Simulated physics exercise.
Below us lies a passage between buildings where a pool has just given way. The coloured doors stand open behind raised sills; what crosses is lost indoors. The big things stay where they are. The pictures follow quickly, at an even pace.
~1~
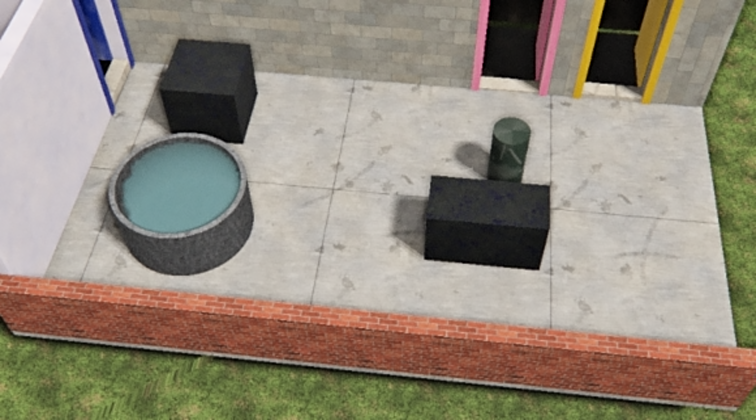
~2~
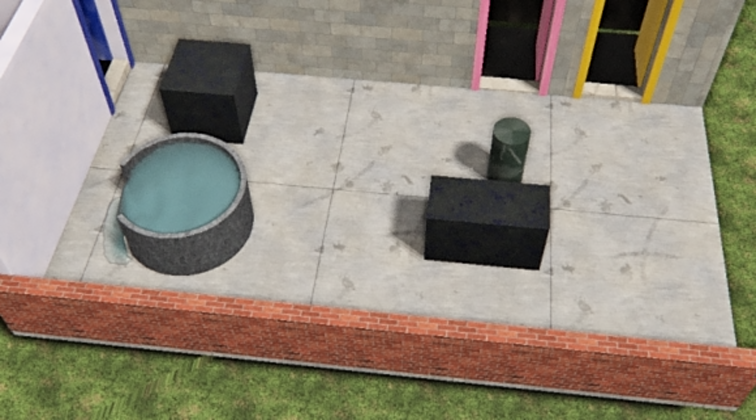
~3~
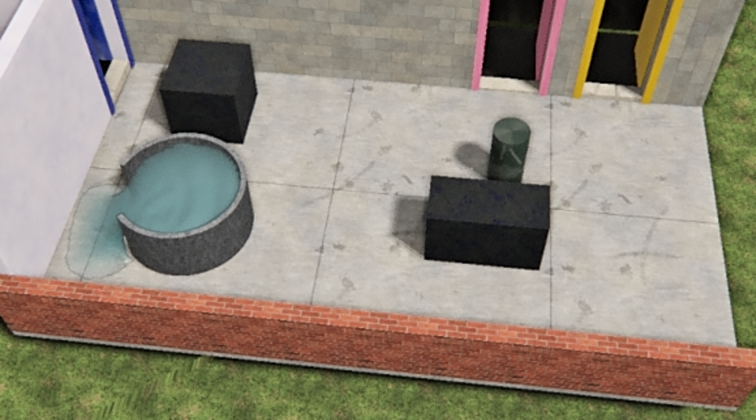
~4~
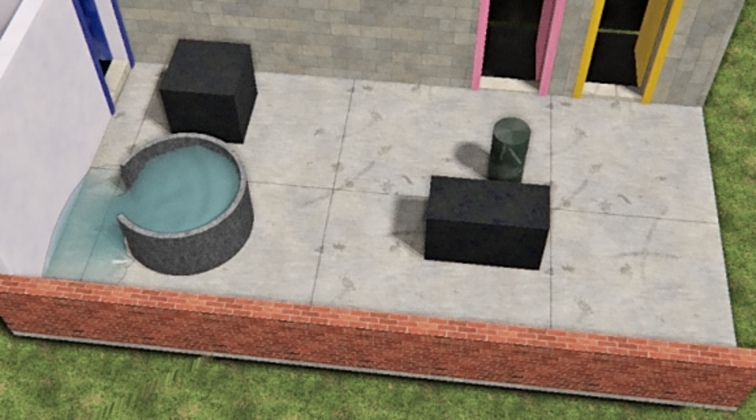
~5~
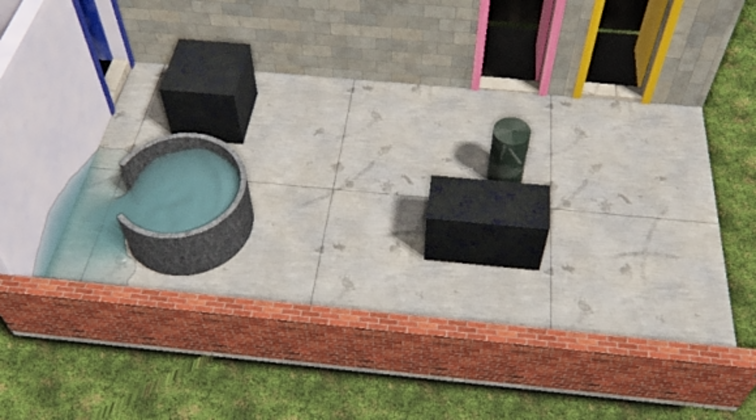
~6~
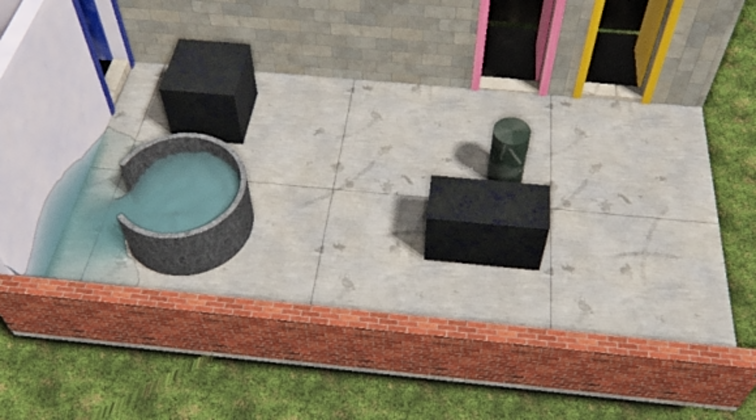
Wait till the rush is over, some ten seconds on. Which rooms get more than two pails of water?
One by one: The blue door stays under that; the yellow door stays under that; the pink door stays under that.
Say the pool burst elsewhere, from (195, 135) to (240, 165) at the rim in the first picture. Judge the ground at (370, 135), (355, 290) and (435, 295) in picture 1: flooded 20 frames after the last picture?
In turn: Covered, dry, free of water.
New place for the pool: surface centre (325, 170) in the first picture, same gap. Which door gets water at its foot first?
I say the door marked blue.
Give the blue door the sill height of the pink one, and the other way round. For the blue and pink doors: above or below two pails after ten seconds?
One by one: The blue door lets more in; the pink door is under.
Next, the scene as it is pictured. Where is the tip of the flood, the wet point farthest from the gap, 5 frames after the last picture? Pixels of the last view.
Close to (135, 63).
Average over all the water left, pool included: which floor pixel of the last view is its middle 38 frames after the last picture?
Close to (270, 198).
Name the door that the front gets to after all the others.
I say the yellow door.
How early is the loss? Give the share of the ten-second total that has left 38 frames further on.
I make it 40 per cent.
A moment on, water covers 15 % of the floor; the blue door wet at the sill, nothing in, the yellow door not reached, the pink door not reached.
Next, water covers 25 % of the floor; the blue door wet at the sill, nothing in, the yellow door not reached, the pink door not reached.
Then, water covers 50 % of the floor; the blue door under two buckets in, the yellow door not reached, the pink door not reached.
Later, water covers 80 % of the floor; the blue door under two buckets in, the yellow door wet at the sill, nothing in, the pink door wet at the sill, nothing in.
In the end, water covers 90 % of the floor; the blue door under two buckets in, the yellow door wet at the sill, nothing in, the pink door under two buckets in.
